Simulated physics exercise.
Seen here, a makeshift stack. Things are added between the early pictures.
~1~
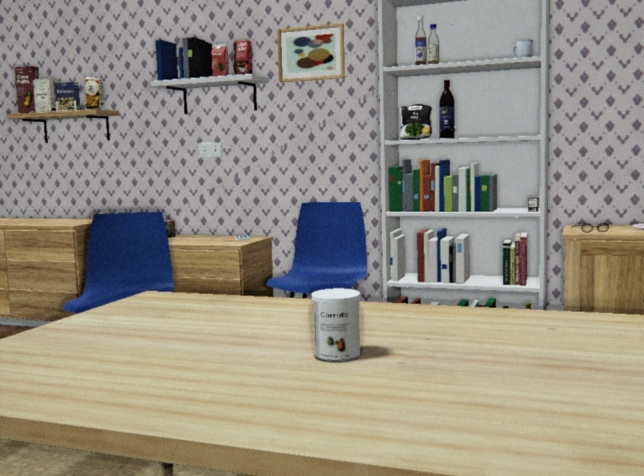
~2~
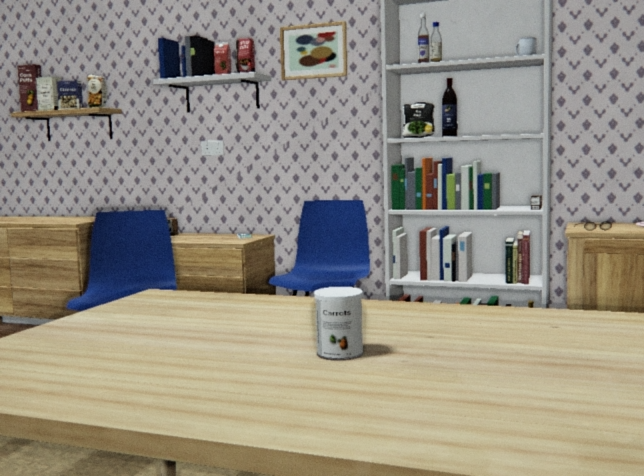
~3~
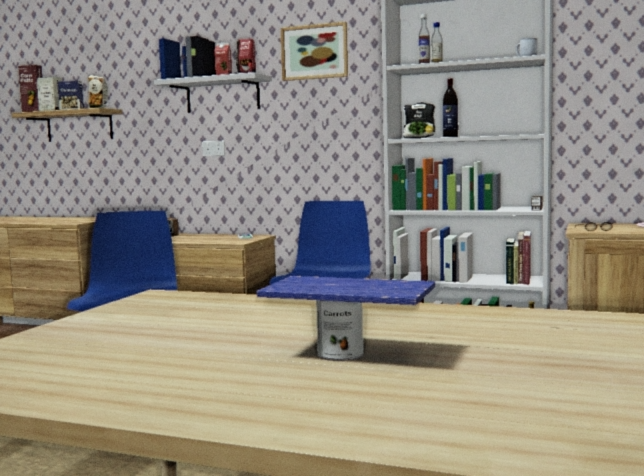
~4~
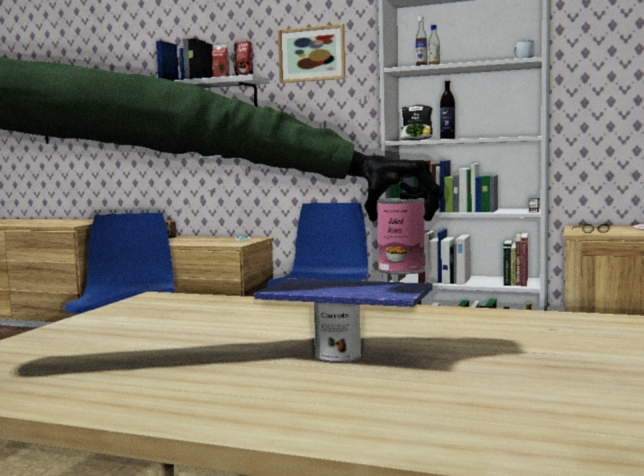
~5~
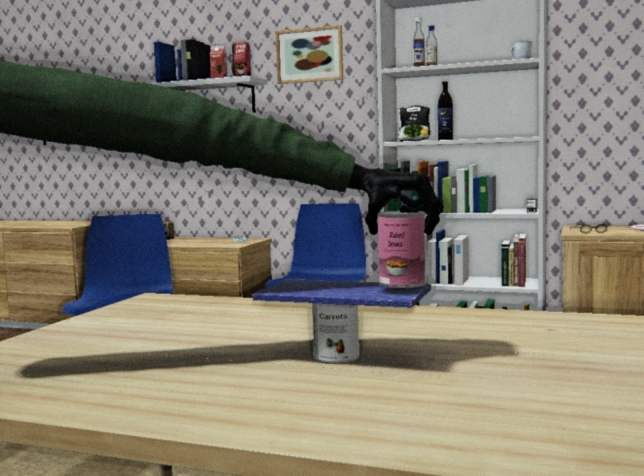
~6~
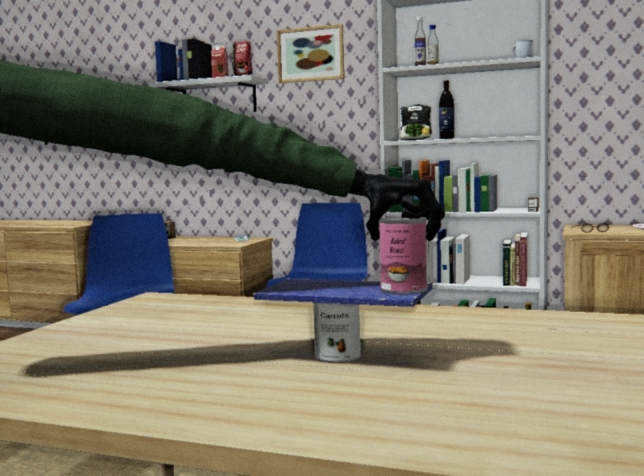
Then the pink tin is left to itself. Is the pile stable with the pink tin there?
The stack comes apart.
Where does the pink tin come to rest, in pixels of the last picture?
At about (466, 346).
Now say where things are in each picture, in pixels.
The last thing is not in view yet; white tin (337, 325), in the first picture.
The last thing is not in view yet; white tin (339, 323), in the second picture.
The last thing is not in view yet; white tin (340, 324), in the third picture.
Still above its spot; pink tin (401, 235); white tin (337, 326), in the fourth picture.
Still above its spot; pink tin (402, 249); white tin (336, 327), in the fifth picture.
Set down, still held; pink tin (403, 254); white tin (337, 326), in the sixth picture.
Then, 0.40 s on from there, pink tin now fallen; blue board turned 74° from how it was put.
Then, 1.20 s on from there, blue board on its side.
In the end, fallen, blue board and pink tin; white tin unmoved. At the end, from the last picture's camera, pink tin near (466, 346). The stack gives way.
